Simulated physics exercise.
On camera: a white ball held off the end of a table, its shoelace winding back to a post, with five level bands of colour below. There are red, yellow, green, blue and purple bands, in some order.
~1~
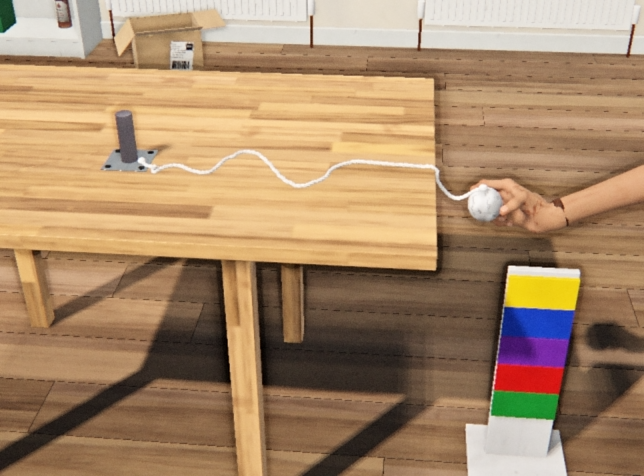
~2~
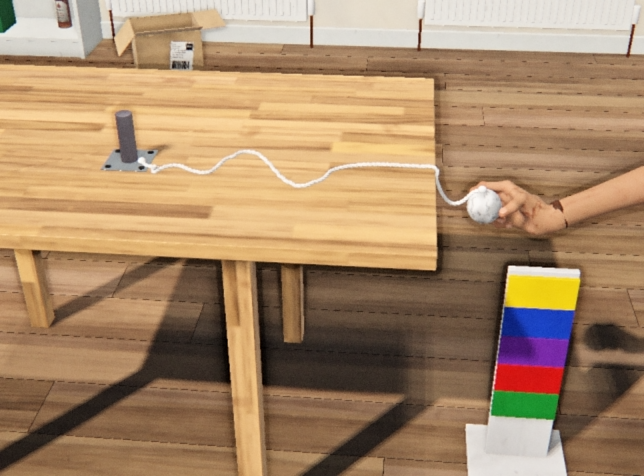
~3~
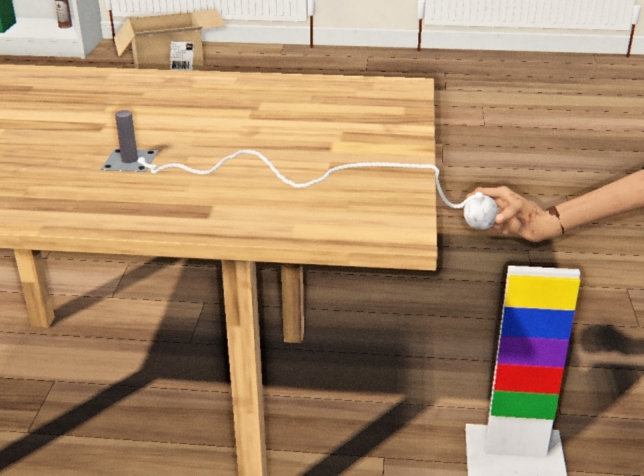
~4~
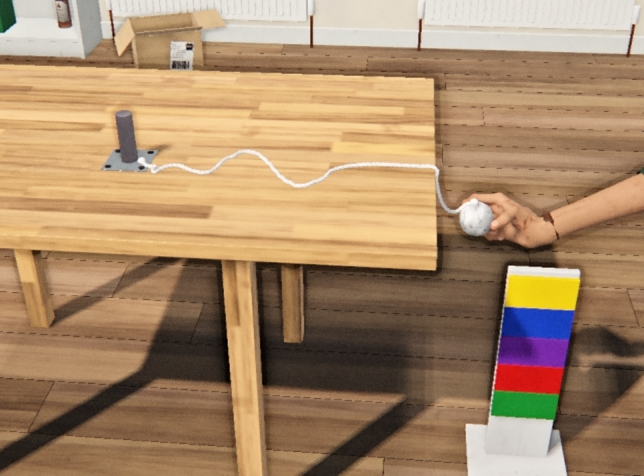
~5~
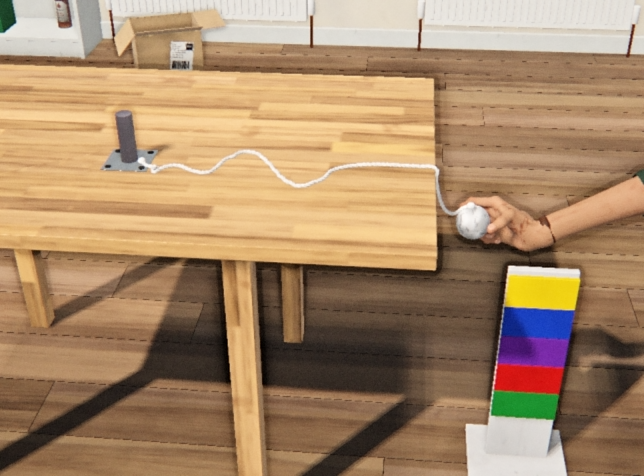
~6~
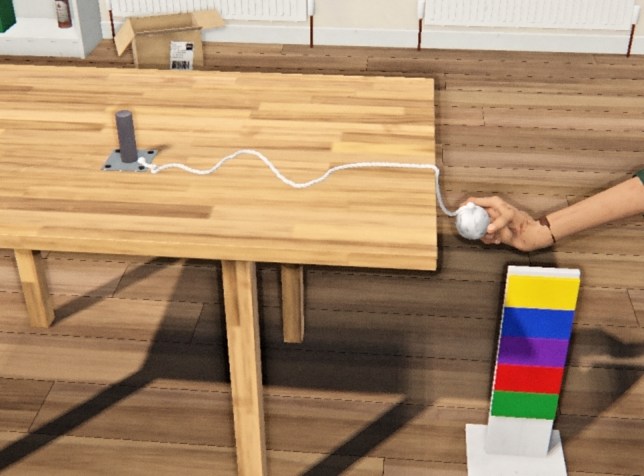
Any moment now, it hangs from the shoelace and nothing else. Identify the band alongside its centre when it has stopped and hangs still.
Its centre is alongside the purple band.
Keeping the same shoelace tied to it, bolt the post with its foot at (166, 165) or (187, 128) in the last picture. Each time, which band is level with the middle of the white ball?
Going case by case, it's red and then red.
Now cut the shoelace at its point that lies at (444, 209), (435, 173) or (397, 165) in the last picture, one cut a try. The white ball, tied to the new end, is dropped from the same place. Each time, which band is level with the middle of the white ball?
Blue; yellow; none, it hangs higher.
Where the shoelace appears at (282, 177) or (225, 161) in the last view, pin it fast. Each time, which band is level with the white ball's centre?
Note: Try 1 yellow; try 2 blue.
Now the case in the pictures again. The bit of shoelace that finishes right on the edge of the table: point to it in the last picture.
You'll find it close to (327, 176).
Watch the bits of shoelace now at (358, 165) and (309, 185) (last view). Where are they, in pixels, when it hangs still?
You'll find the first mark at (434, 209) and the second mark at (407, 171).
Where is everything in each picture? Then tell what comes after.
In the first picture, white ball (485, 204); yellow (542, 294); blue (537, 324); purple (533, 353); red (529, 380); green (524, 406).
In the second picture, white ball (484, 206); shoelace through (159, 170) (224, 161) (278, 173) (333, 170) (417, 166).
In the third picture, white ball (481, 212).
In the fourth picture, white ball (476, 219); shoelace through (159, 170) (224, 161) (278, 173) (333, 170) (417, 166).
In the fifth picture, white ball (473, 222).
In the sixth picture, white ball (473, 222); shoelace through (159, 170) (224, 161) (278, 173) (333, 170) (417, 166).
Soon after, ball near (408, 328); level with blue.
After that, ball near (443, 341); level with purple.
In the end, ball near (429, 346); level with purple. Its middle rests at the purple band.
